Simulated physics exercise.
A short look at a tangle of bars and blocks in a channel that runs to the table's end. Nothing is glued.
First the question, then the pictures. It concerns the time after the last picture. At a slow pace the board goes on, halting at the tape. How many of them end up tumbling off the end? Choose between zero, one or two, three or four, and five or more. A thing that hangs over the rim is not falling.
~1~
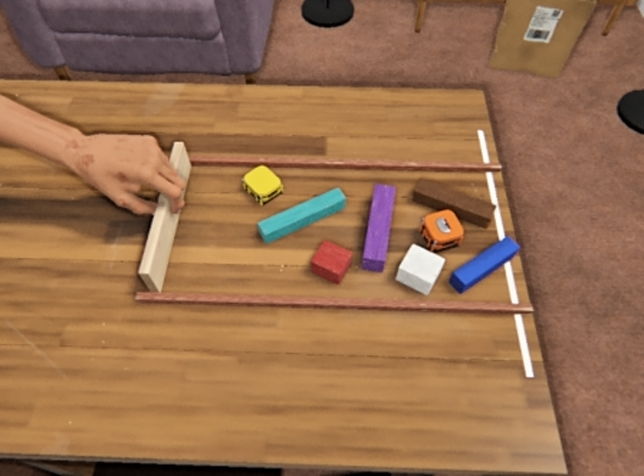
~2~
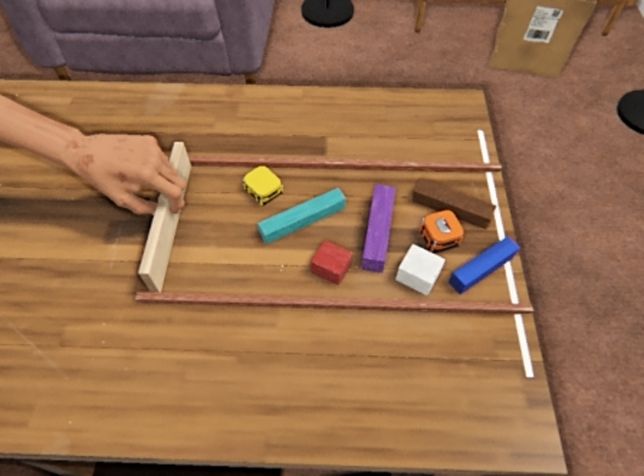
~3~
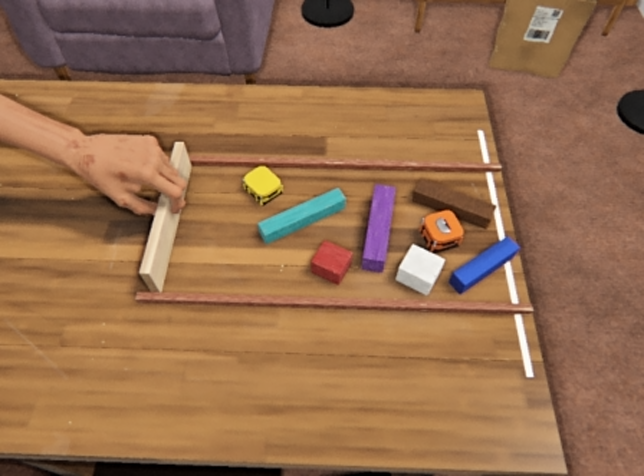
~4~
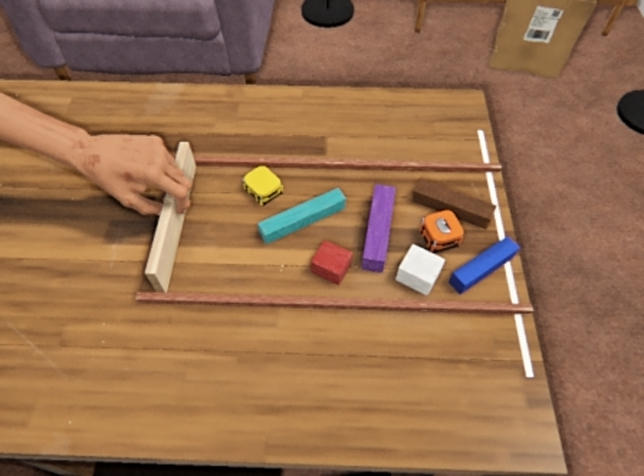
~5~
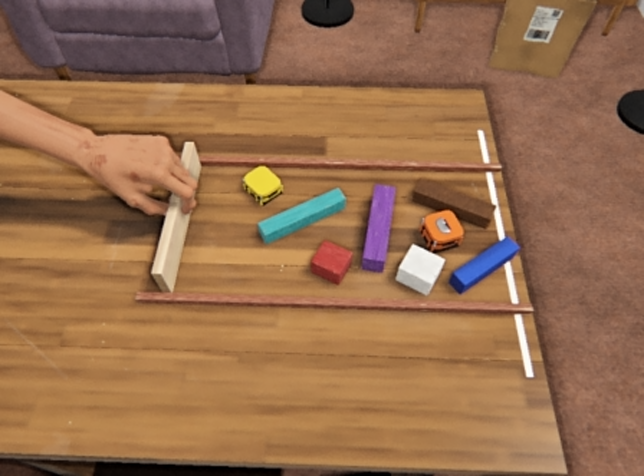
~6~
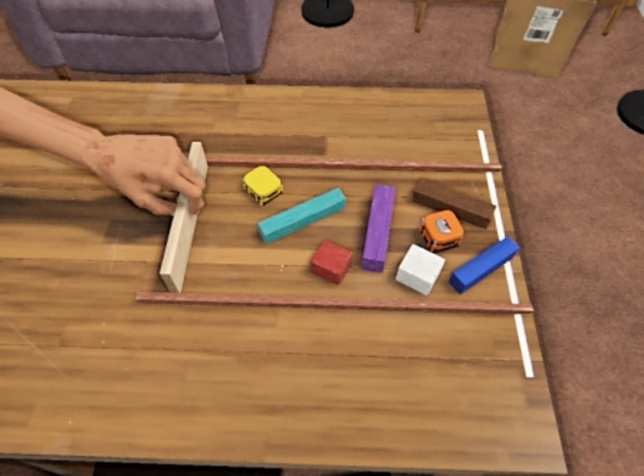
The count is five or more.
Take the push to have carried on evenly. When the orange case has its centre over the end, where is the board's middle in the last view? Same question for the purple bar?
The middle is at (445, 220) when it's the orange case, and at (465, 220) when it's the purple bar.
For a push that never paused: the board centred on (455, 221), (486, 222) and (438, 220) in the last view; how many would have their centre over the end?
Past-the-end tally - position 1: 3, position 2: 6, position 3: 2.
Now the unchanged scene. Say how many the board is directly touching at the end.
That comes to 1.
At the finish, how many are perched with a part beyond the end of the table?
1.
Early on, none off yet; blue stick at rest near (484, 265); brown bar at rest near (453, 203); orange case at rest near (441, 232).
Finally, the number that fall off is five or more; lost, turquoise bar, red block, purple bar, white block, orange case, brown bar and blue stick.
